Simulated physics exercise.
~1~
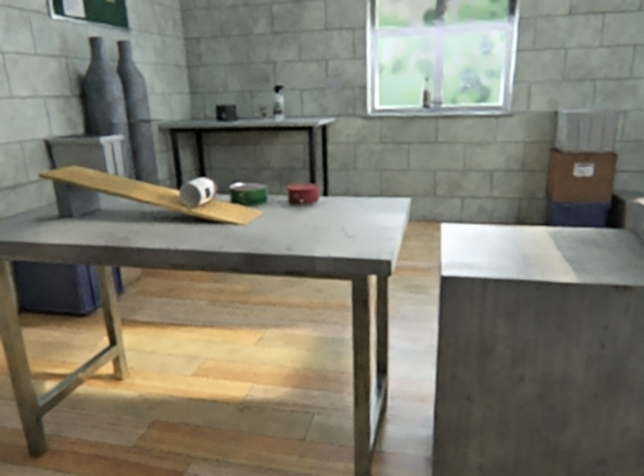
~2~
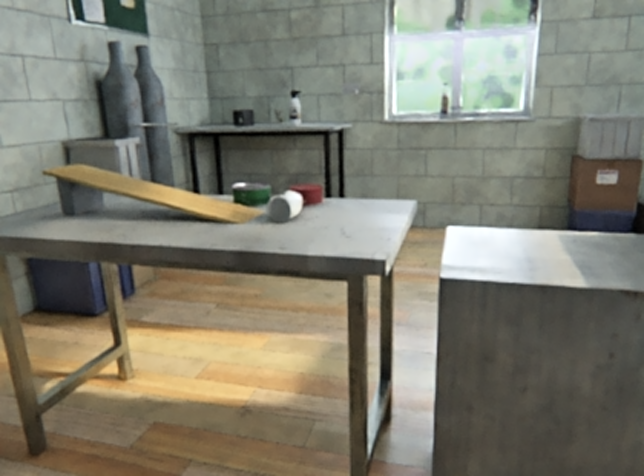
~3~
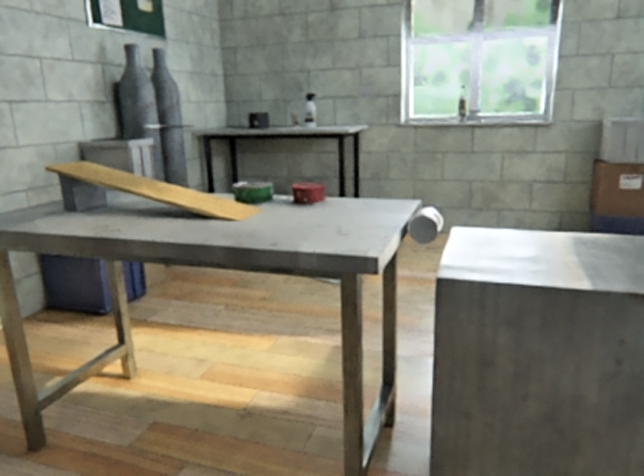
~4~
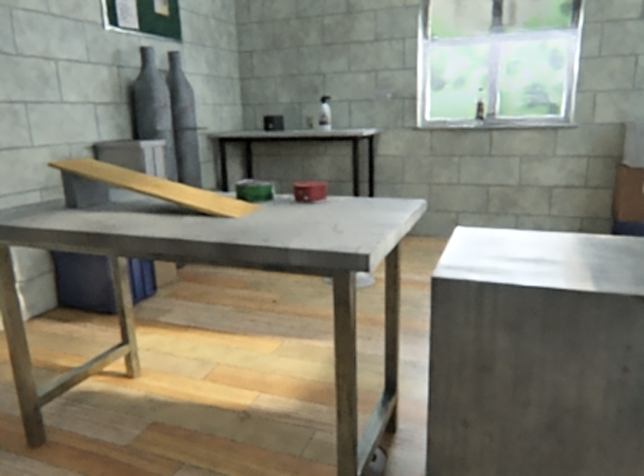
A white jar on its side rolled off the foot of a wooden ramp and across a gray table, passing the green and red tubs, which stayed put, then went over the right edge and dropped into the gap before the lower block.
